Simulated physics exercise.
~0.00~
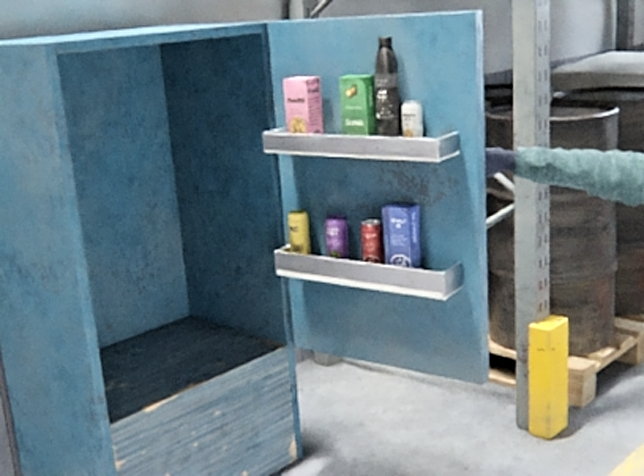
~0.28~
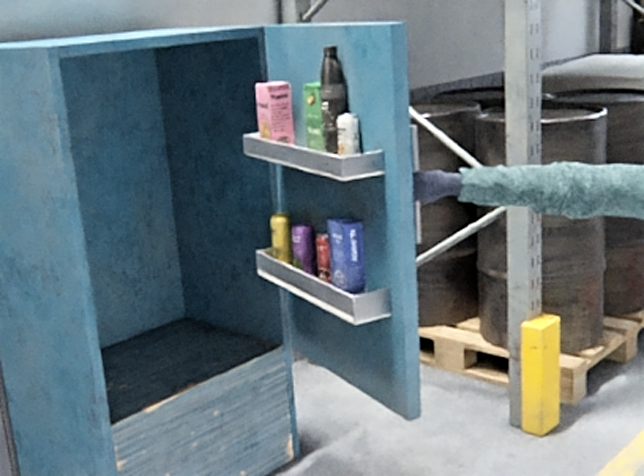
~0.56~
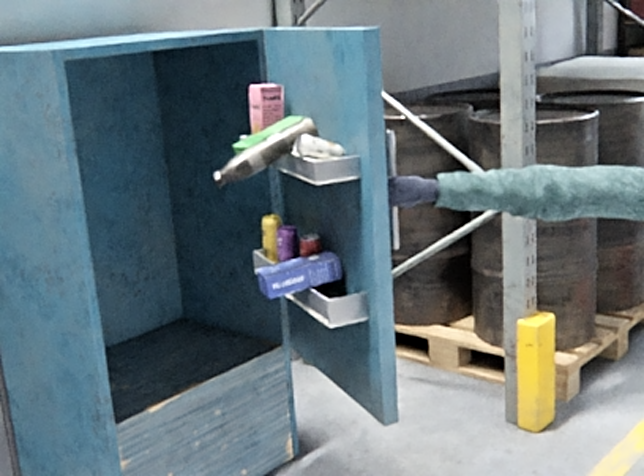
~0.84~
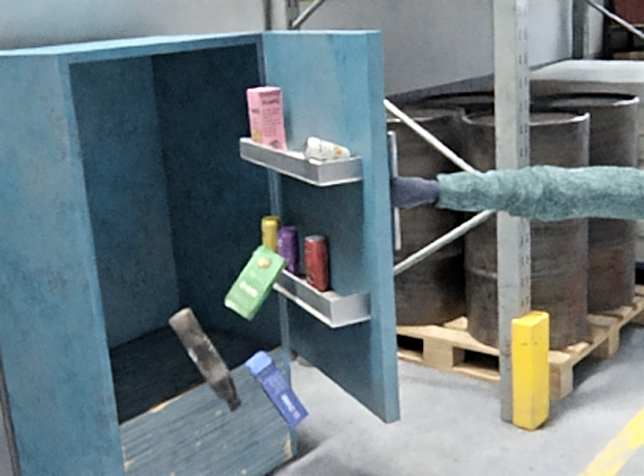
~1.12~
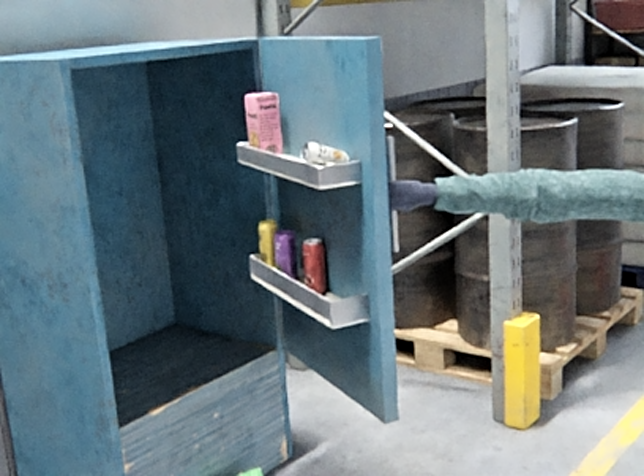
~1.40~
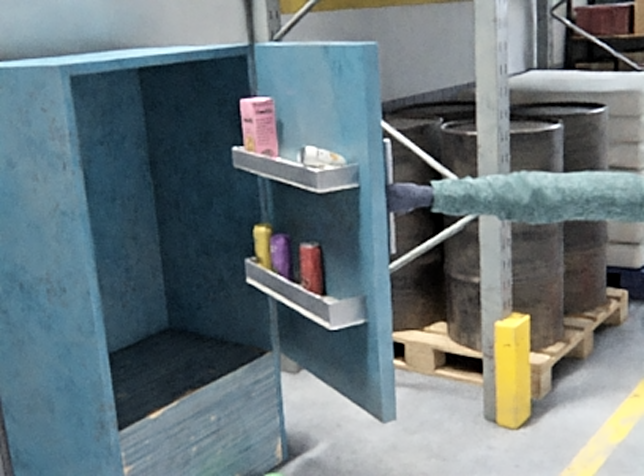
The clip opens on a blue workshop cabinet standing open, with cartons, cans and a dark bottle upright in two racks inside its door, while a green-sleeved arm reaches in from the right. The gloved hand pushes the door leftward, partly closing it, until it stops short. The black bottle, green carton and blue carton tip over the rails, and the white can topples within the upper rack. The three loose items tumble toward the floor. At the end, the pink carton and the yellow, purple and red cans still stand, while the white can lies on its side.
